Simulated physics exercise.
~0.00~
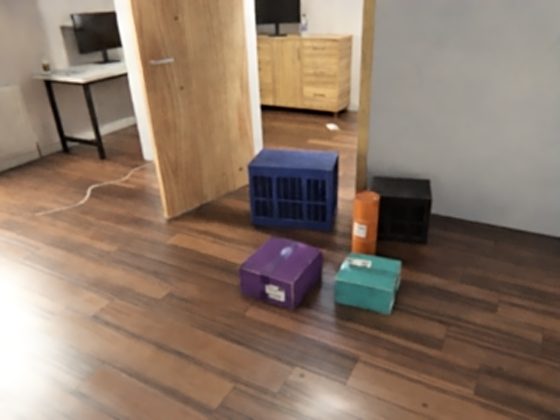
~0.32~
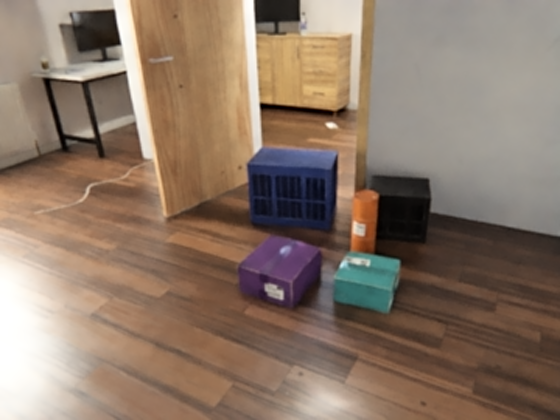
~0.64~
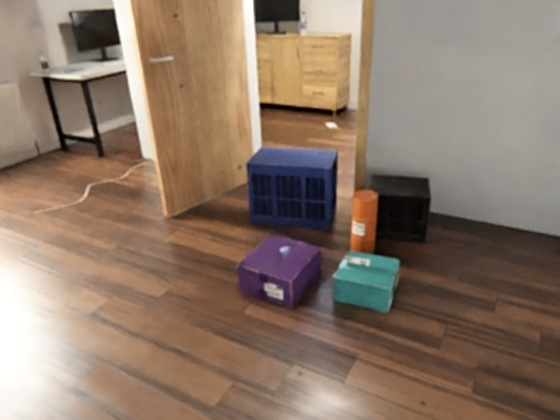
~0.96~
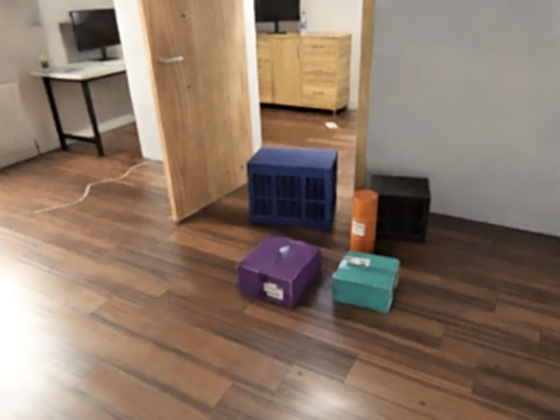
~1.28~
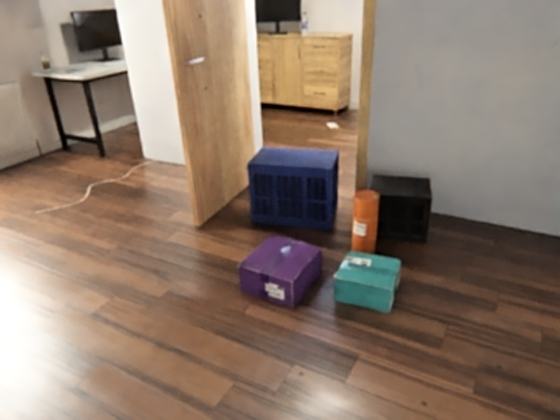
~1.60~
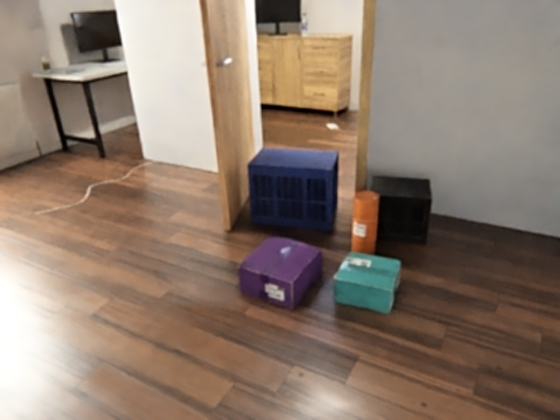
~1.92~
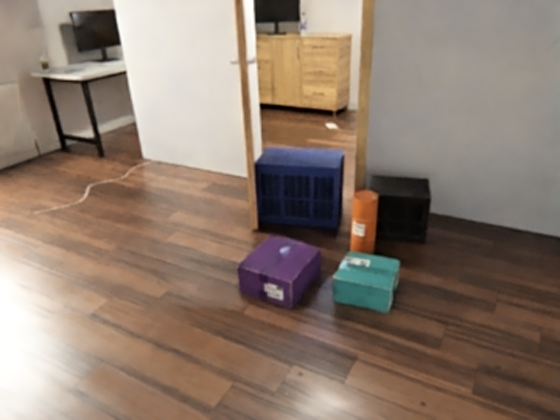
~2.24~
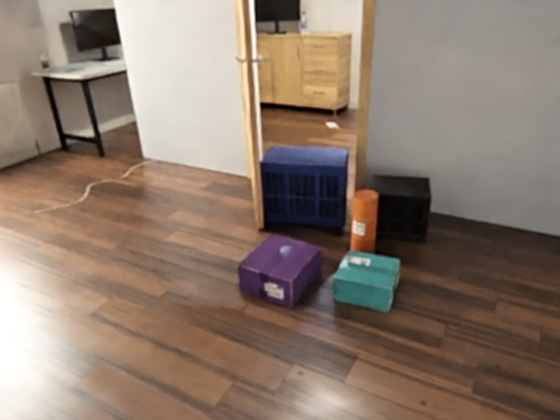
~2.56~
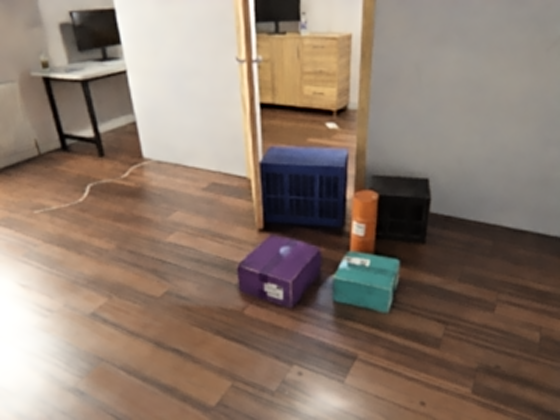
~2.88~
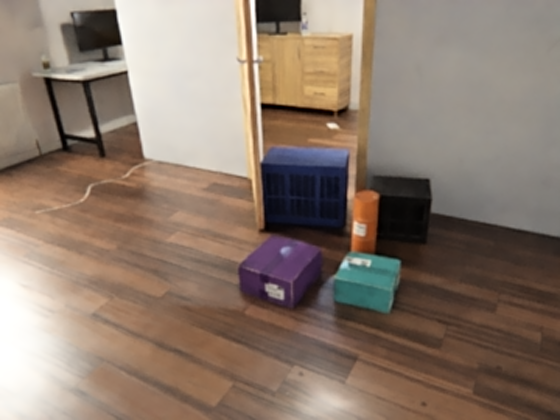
A light wooden door stands wide open in a room with dark wood flooring, seen from slightly above by a gently swaying camera. In the doorway sits a blue slatted chest, with a black crate and an upright orange canister to its right, and a purple box and a turquoise parcel nearer the viewer. With nobody in view, the door swings to the right, uncovering the pale wall behind it. It reaches the blue chest, which shifts slightly right. The door then stops against it, still partly open, while the other things stay put.
